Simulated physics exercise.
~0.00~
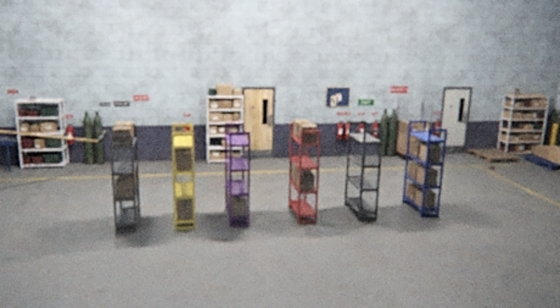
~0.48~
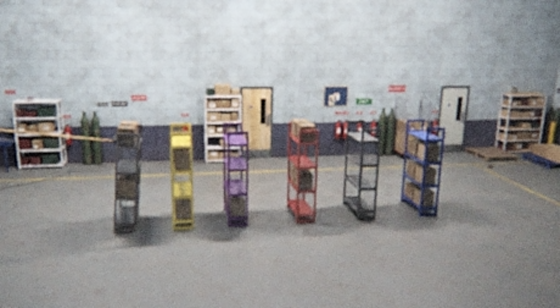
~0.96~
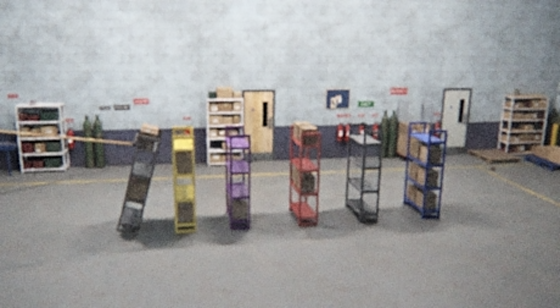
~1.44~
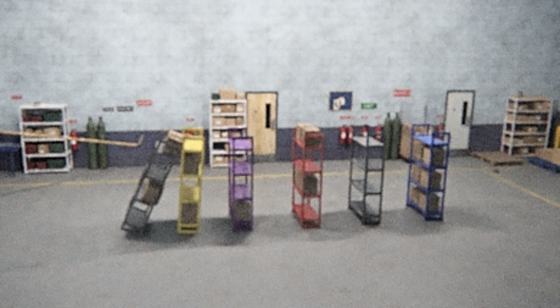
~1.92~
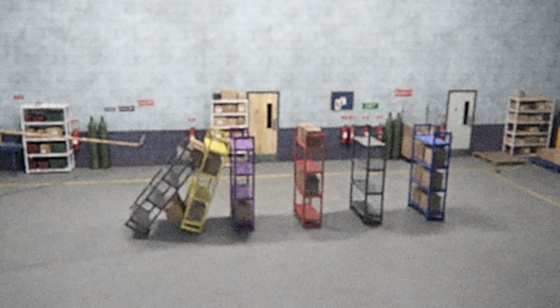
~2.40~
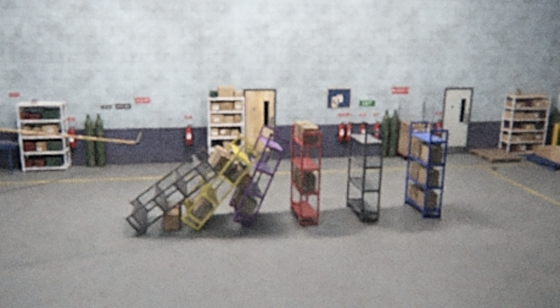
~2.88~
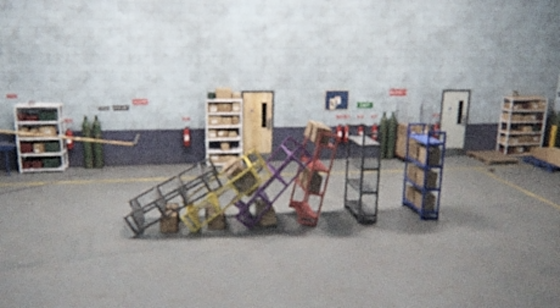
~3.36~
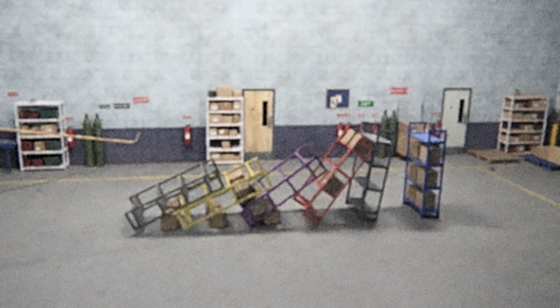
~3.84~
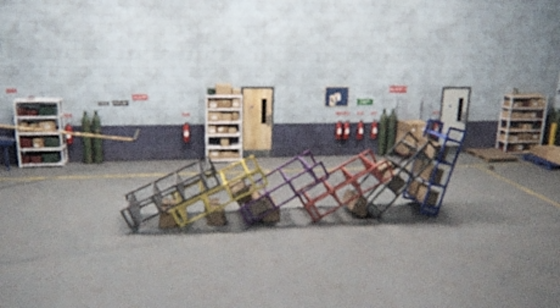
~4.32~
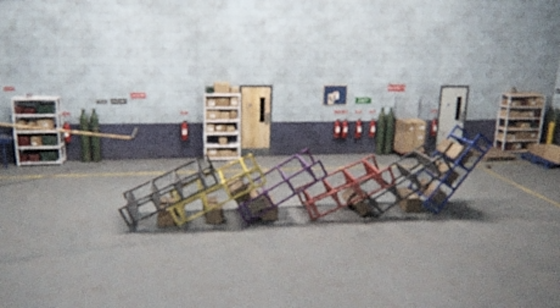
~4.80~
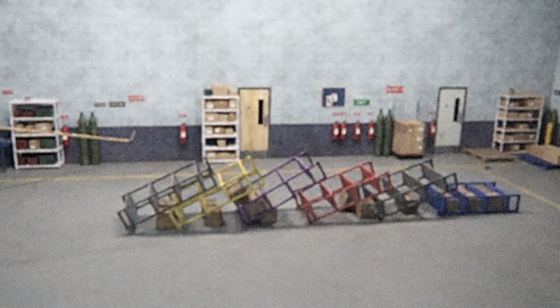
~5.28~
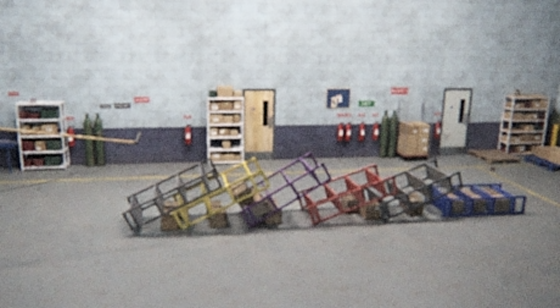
Row of open shelf units toppling rightward like dominoes in a warehouse, spilling cartons, the blue one at the end landing flat.
